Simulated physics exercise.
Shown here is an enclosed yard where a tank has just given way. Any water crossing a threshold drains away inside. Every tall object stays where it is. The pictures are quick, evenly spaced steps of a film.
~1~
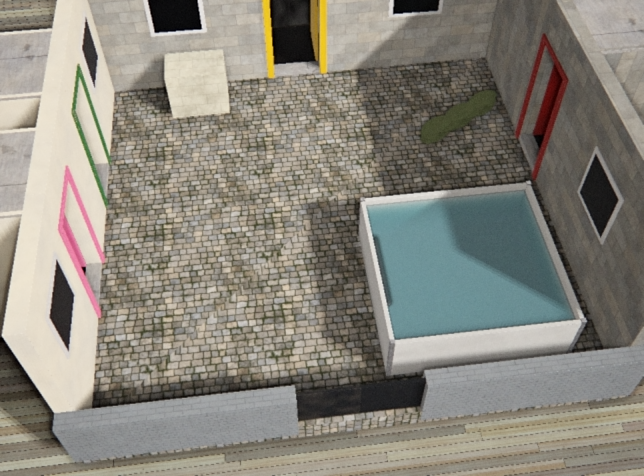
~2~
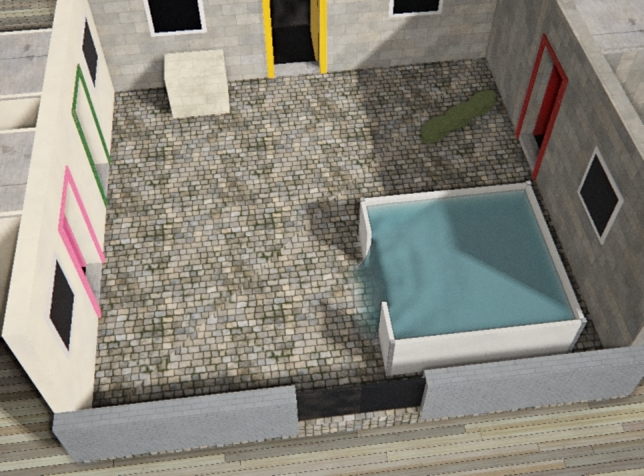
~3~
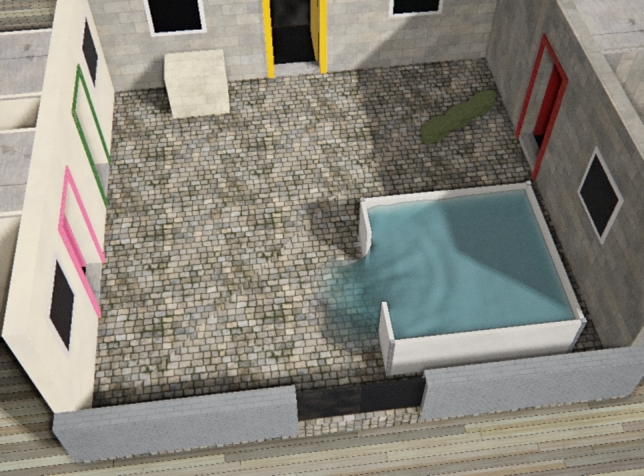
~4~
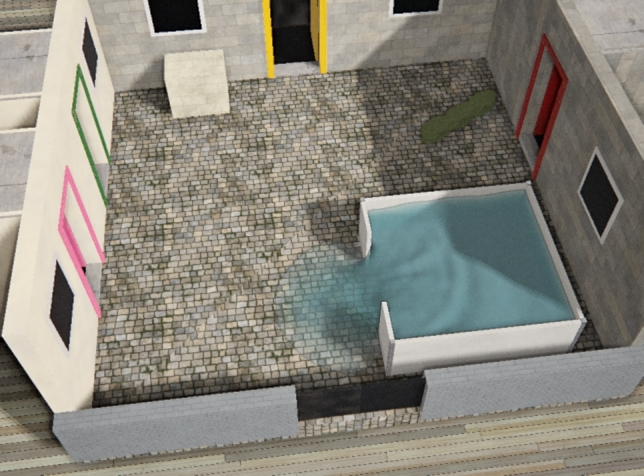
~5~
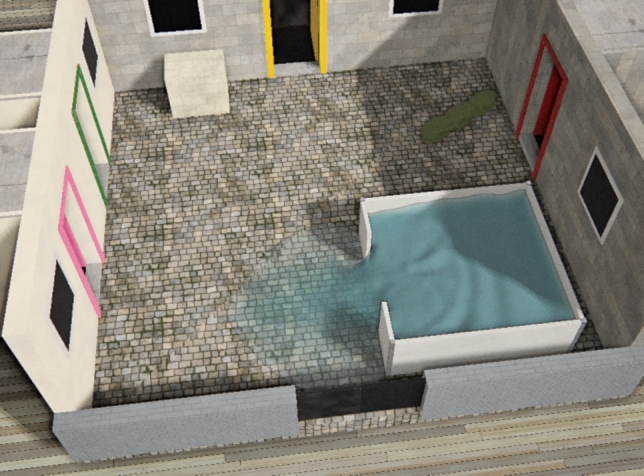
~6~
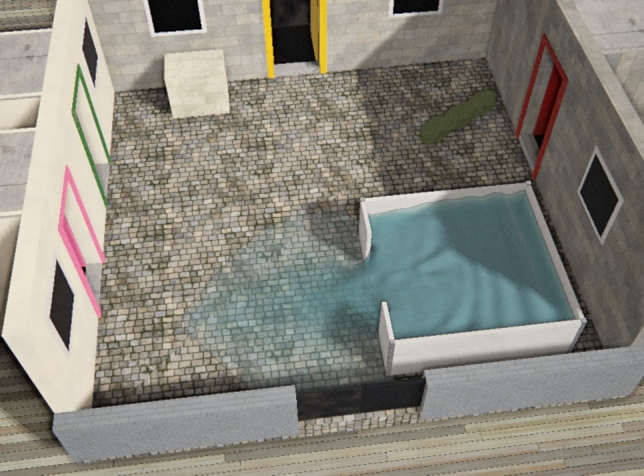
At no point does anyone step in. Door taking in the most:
Pink door.
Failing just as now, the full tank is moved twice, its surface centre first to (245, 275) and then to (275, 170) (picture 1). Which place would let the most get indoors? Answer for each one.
Case one the pink one, case two the green-painted one.
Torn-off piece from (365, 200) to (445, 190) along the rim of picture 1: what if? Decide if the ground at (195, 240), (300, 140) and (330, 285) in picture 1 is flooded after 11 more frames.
Untouched, soaked, untouched.
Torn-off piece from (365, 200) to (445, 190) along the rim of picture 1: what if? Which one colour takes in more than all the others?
The largest share comes in at the one in yellow.
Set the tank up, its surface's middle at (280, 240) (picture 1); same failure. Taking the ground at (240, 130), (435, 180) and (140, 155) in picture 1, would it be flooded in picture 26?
In order: Reached, unreached, reached.
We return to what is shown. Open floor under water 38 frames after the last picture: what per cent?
That works out to some 60 in a hundred.
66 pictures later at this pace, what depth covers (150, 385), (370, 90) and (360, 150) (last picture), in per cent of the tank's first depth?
Readings in order: Around 18, 6 and 4 %.
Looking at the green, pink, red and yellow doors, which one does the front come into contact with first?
It is the pink-painted one.
A moment on, water covers 35 % of the floor; yellow door not reached, pink door a trickle in, green door not reached, red door not reached.
Next, water covers 40 % of the floor; yellow door not reached, pink door a lot in, green door wet at the sill, nothing in, red door not reached.
Then, water covers 45 % of the floor; yellow door not reached, pink door a lot in, green door some in, red door not reached.
Later, water covers 60 % of the floor; yellow door wet at the sill, nothing in, pink door a lot in, green door a lot in, red door not reached.
In the end, water covers 95 % of the floor; yellow door wet at the sill, nothing in, pink door a lot in, green door a lot in, red door wet at the sill, nothing in; the pink door has let in the most.
